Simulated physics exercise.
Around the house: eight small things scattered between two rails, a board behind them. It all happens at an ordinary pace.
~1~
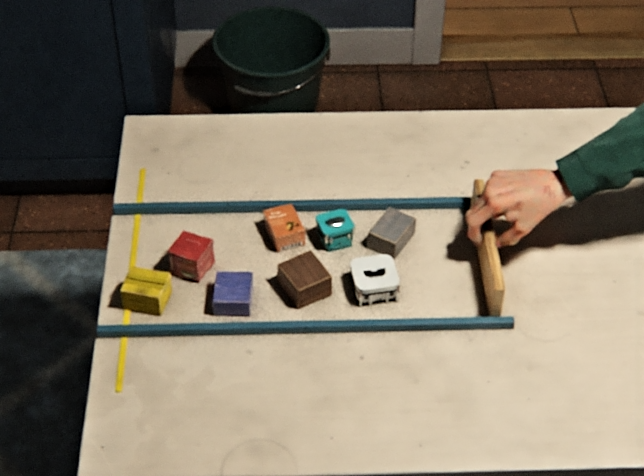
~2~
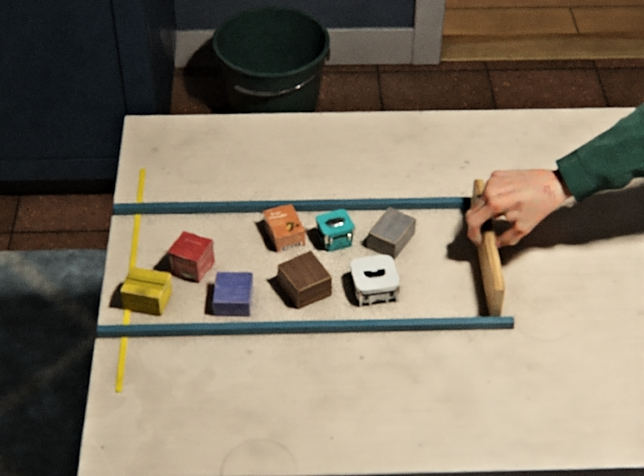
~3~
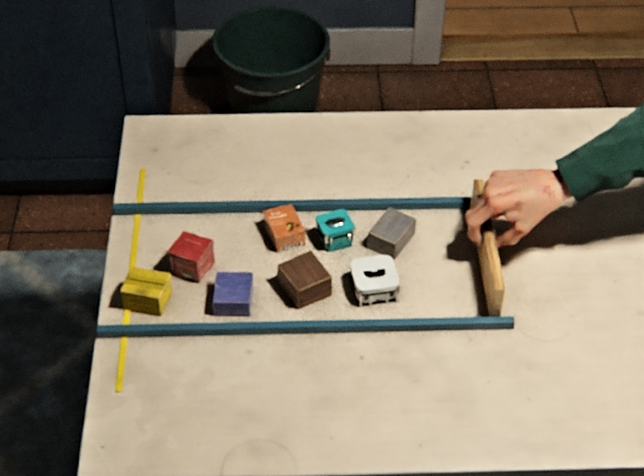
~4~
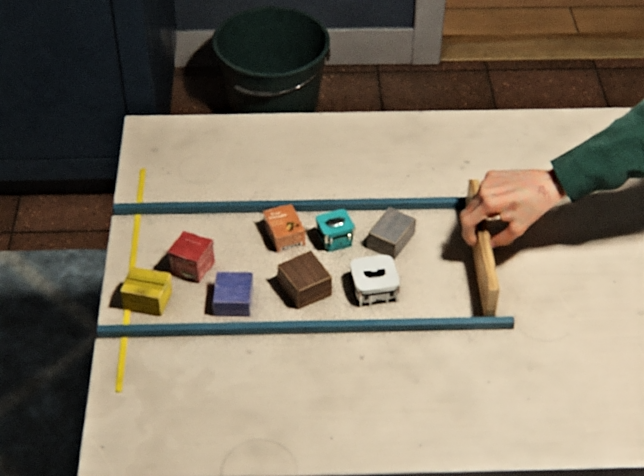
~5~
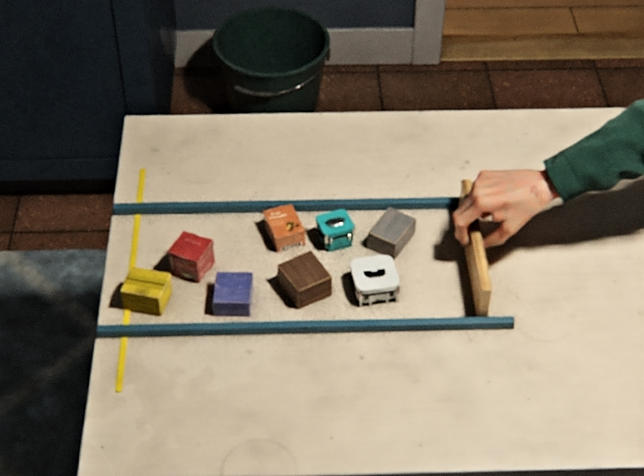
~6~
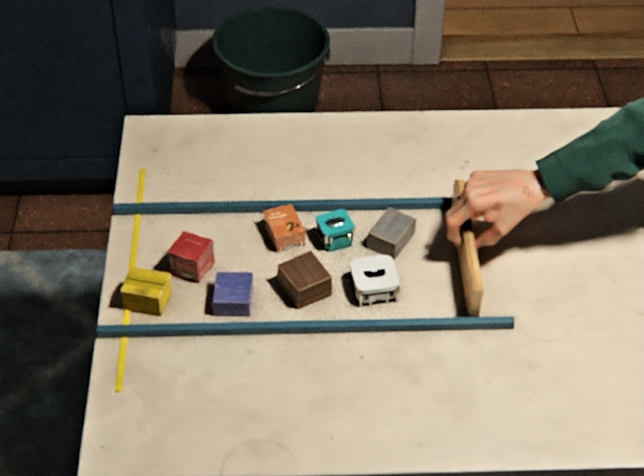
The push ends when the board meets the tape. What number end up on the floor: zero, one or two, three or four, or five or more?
Here the number that fall off is five or more.
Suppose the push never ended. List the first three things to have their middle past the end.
The order is the yellow box, the blue block, the red box.
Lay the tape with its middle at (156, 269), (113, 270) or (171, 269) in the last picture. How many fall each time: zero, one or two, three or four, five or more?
For each place: More than four; 5 or more; 3 or 4.
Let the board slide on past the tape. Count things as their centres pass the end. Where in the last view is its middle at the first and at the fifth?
At (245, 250) for the first, at (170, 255) for the fifth.
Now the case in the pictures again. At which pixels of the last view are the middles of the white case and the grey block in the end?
The white case at (107, 285), the grey block at (117, 245).
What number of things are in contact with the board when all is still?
In contact: 2.
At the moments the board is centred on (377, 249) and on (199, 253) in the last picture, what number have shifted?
At the one place 3, at the other 8.
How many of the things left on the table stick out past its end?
Overhanging: 2.
Early on, none off yet; yellow box at rest near (147, 291); red box at rest near (191, 257); blue block moving near (223, 294).
Finally, the number that fall off is five or more; lost, turquoise case, brown block, orange box, blue block, red box and yellow box.
